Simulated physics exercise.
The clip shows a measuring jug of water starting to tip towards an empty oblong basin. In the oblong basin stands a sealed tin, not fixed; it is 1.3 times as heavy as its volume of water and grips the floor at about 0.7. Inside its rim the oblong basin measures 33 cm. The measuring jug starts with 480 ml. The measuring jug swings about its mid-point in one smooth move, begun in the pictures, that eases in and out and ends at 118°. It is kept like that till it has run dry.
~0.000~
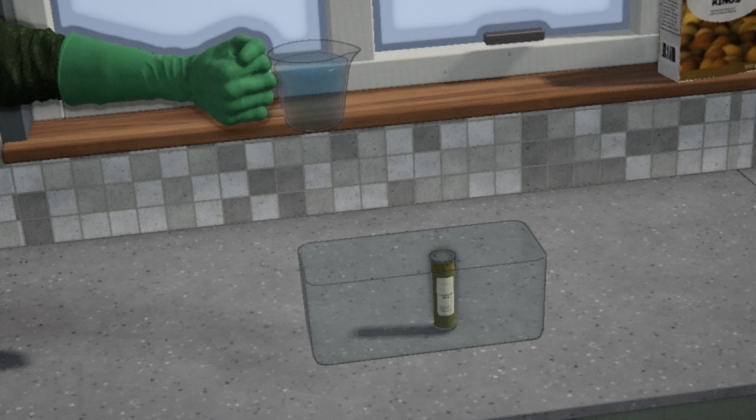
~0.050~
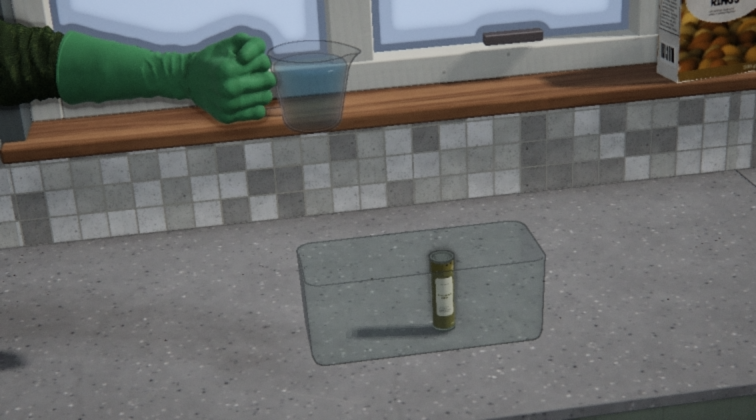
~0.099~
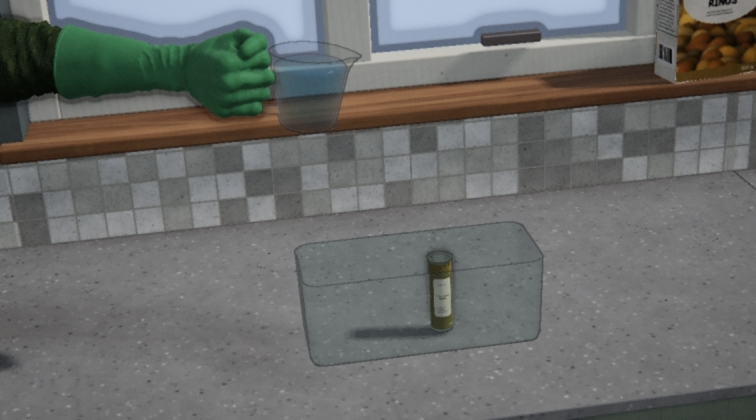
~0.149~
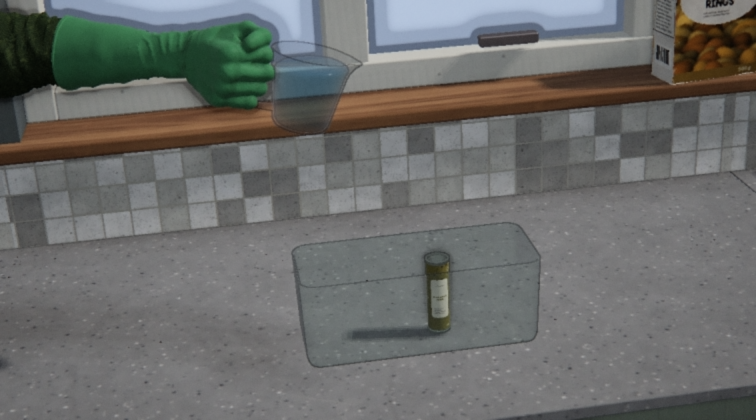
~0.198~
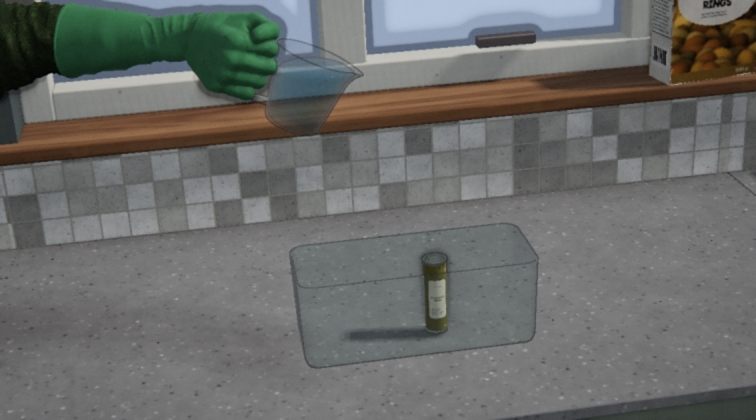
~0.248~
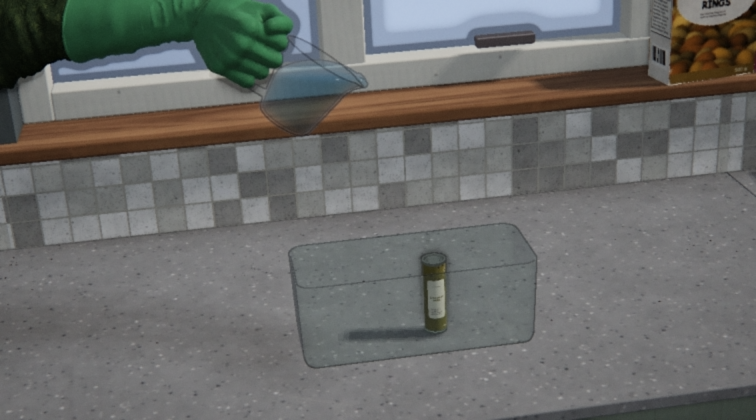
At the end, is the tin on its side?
It goes over.
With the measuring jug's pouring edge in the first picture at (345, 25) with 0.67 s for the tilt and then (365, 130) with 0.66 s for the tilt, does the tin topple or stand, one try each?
First it goes over; then it stays up.
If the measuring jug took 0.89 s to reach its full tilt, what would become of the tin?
Then it keeps standing.
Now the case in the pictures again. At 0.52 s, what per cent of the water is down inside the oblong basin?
About 16 per cent.
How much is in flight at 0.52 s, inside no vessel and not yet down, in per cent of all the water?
Some 54 per cent.
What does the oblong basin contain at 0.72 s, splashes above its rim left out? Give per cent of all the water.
Some 84 per cent.
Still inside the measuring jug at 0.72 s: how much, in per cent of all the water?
About 1 per cent.
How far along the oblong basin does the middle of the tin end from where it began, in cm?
About 7.5 cm.
After 0.52 s the tilt is 106° and 31 per cent is still to pour; the tin stands where it began.
After 0.72 s the tilt is 118° and 1 per cent is still to pour; the tin leans 8°.
After 0.93 s the tilt is 118° and 0 per cent is still to pour; the tin leans 51°.
After 1.16 s the tilt is 118° and 0 per cent is still to pour; the tin lies on its side.
In the end the tin lies on its side.
